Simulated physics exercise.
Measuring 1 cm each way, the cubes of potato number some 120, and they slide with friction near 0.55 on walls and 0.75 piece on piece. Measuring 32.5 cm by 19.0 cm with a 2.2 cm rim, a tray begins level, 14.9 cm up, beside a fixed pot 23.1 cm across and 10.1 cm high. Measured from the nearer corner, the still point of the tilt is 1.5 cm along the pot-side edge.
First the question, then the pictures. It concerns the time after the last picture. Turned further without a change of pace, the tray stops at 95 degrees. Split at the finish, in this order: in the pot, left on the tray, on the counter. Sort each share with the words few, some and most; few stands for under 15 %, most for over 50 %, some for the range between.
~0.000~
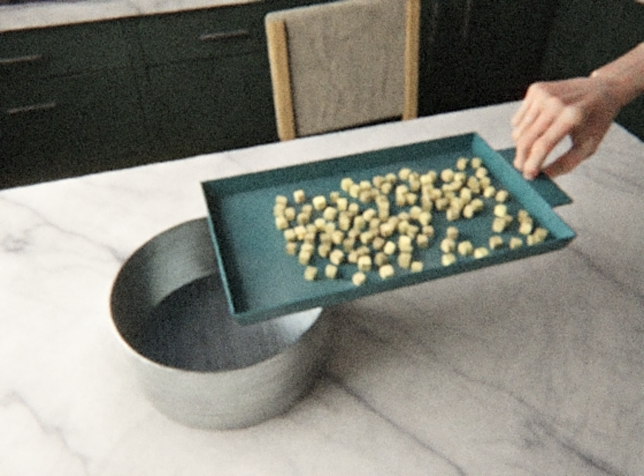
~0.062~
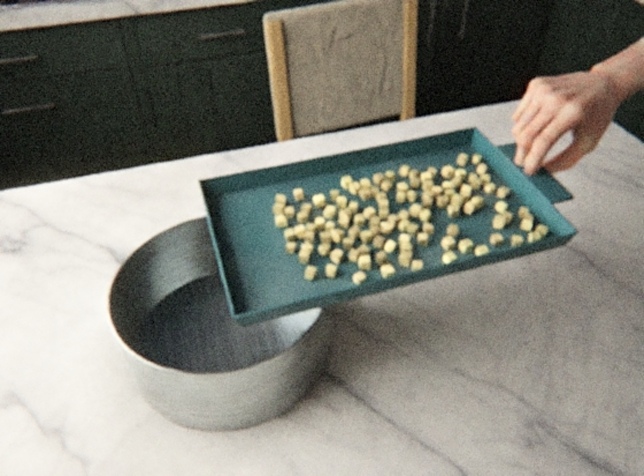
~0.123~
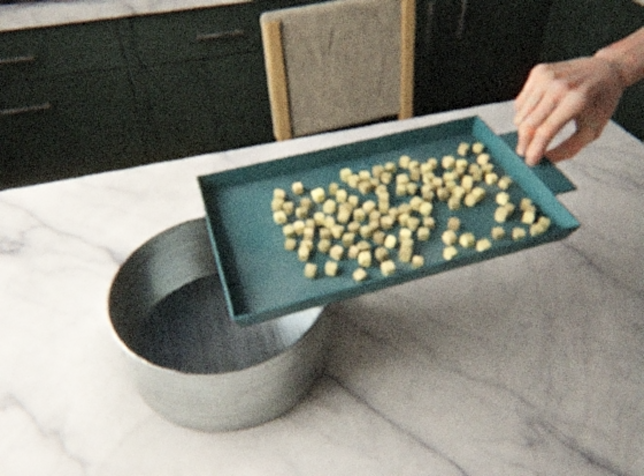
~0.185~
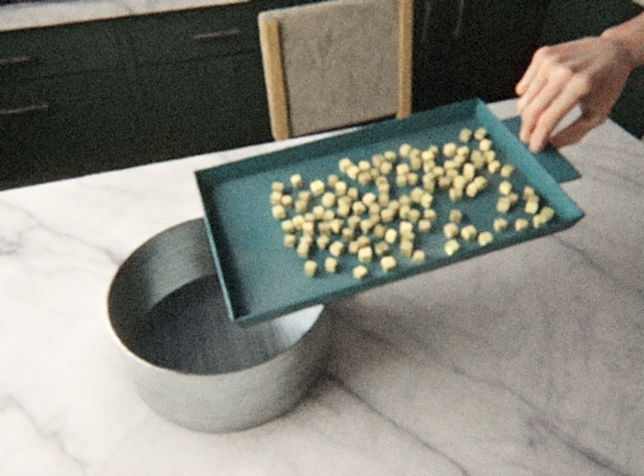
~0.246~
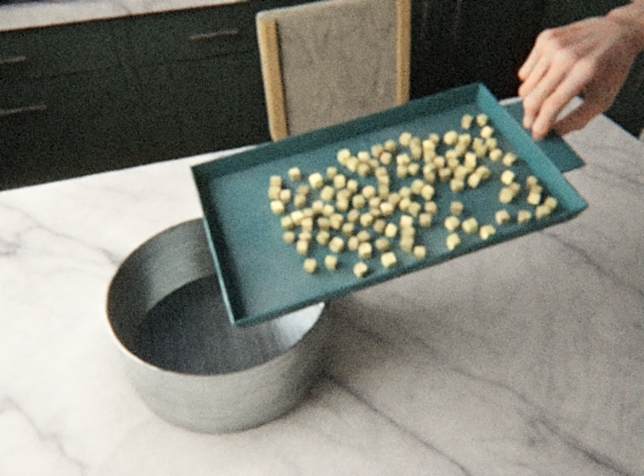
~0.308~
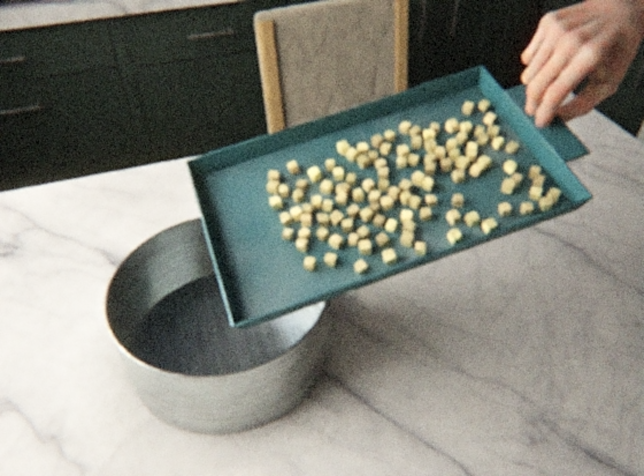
The shares come out as follows. Pot: Few. Left on the tray: Few. Counter: Most.
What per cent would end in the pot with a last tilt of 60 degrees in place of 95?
That would be around 0 percent.
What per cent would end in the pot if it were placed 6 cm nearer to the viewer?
It would be near 80 per cent.
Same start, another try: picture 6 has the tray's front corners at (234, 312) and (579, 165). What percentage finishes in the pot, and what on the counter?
The pot gets 95 and the counter 5.
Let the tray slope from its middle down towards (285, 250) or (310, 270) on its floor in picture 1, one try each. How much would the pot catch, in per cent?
About 85 per cent on the first try and 25 per cent on the second.
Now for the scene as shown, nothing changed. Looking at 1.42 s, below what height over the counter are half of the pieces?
Roughly 18 centimetres.
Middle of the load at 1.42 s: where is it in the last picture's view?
My estimate is roughly (256, 335).
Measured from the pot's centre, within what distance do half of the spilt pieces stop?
I'd say around 20 centimetres.
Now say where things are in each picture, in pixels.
In the first picture, tray tilt 0 degrees, front corners at (239, 309) and (568, 232); middle of the pieces at (404, 219); pot at (221, 282).
In the second picture, tray tilt 1 degrees, front corners at (239, 310) and (570, 229); middle of the pieces at (404, 217).
In the third picture, tray tilt 4 degrees, front corners at (238, 312) and (572, 222), lowest corner left front; middle of the pieces at (405, 211).
In the fourth picture, tray tilt 7 degrees, front corners at (238, 314) and (576, 212), lowest corner left front; middle of the pieces at (405, 203).
In the fifth picture, tray tilt 11 degrees, front corners at (238, 316) and (580, 203), lowest corner left front; middle of the pieces at (406, 195).
In the sixth picture, tray tilt 14 degrees, front corners at (238, 318) and (584, 194), lowest corner left front; middle of the pieces at (406, 187); pot at (219, 283). Its pace works out near 55 degrees a second.
After 0.97 s, tilt 52 degrees; the tray holds 100 %, the pot 0 %.
After 1.42 s, tilt 77 degrees; the tray holds 65 %, the pot 0 %.
After 1.94 s, tilt 95 degrees; the tray holds 10 %, the pot 0 %.
By 3.1 s all is still; pot 0 %, tray 0 %, counter 100 %.
